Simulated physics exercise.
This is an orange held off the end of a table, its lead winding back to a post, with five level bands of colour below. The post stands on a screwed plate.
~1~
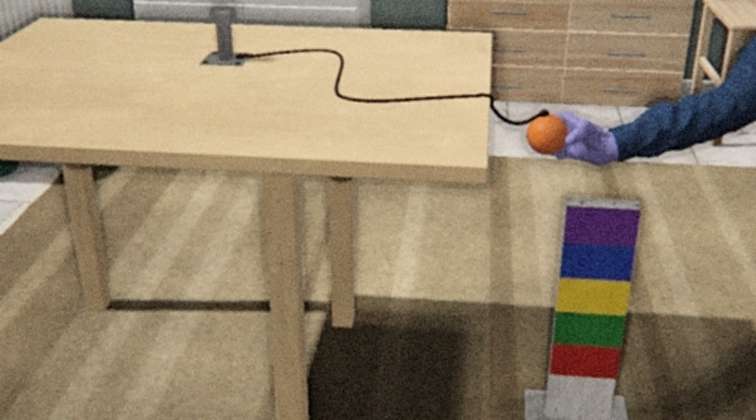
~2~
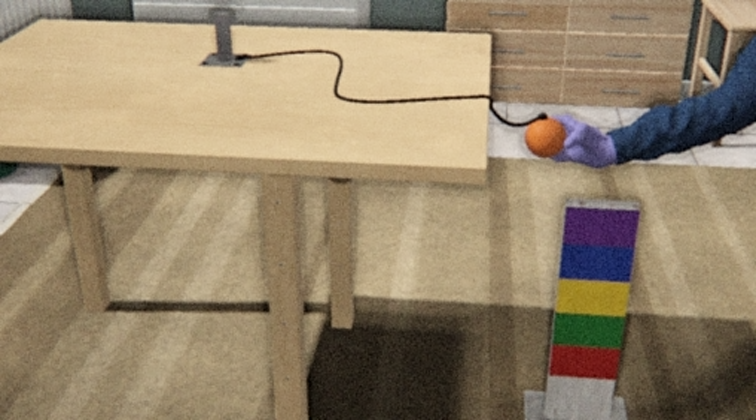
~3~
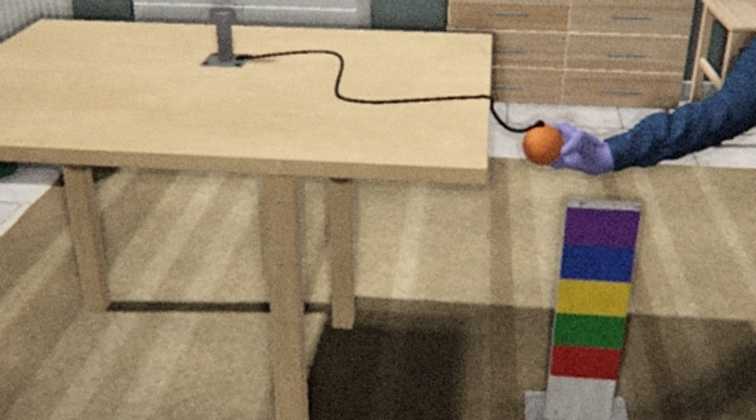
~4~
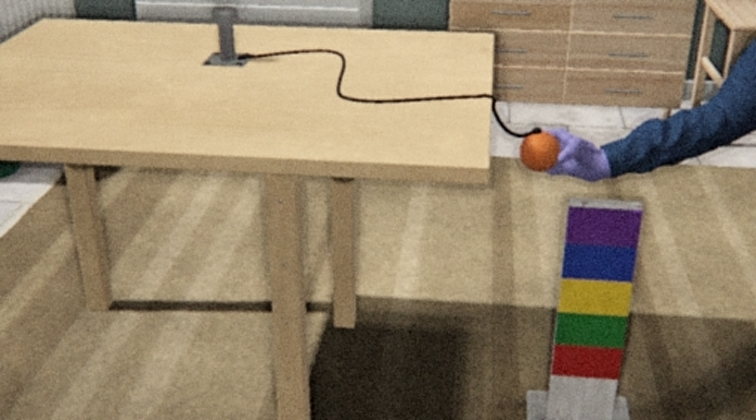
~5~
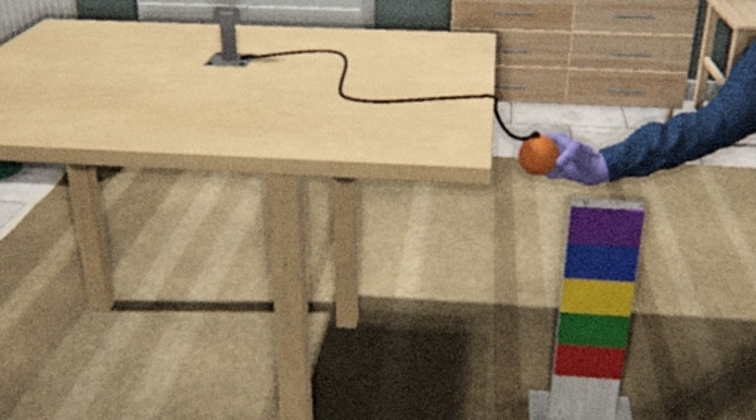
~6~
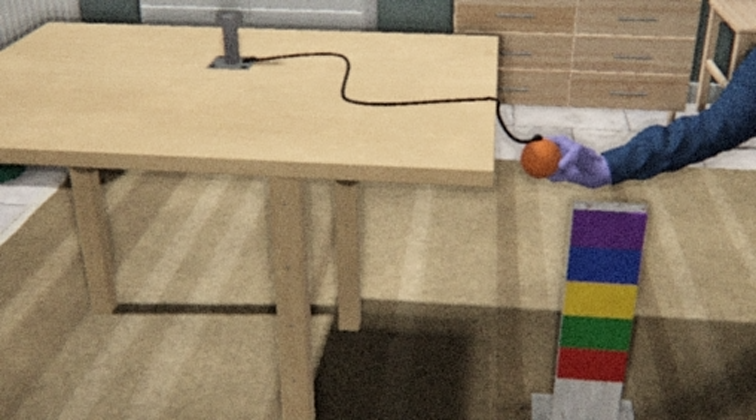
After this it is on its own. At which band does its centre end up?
At yellow.
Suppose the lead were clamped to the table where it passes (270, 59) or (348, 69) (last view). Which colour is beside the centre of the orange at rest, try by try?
In that order: Yellow; blue.
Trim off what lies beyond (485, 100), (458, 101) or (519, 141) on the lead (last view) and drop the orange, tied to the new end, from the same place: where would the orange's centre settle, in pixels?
In that order: (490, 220), (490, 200) and (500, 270).
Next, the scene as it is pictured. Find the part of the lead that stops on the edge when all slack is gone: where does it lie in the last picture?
Near (369, 104).
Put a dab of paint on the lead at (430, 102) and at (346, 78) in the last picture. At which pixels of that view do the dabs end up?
Near (494, 147) and (413, 78).
Early on, orange near (511, 281); level with yellow.
Midway, orange near (473, 258); level with yellow.
Near the end, orange near (476, 279); level with yellow.
Finally, orange near (493, 278); level with yellow. Its centre hangs level with the yellow band.
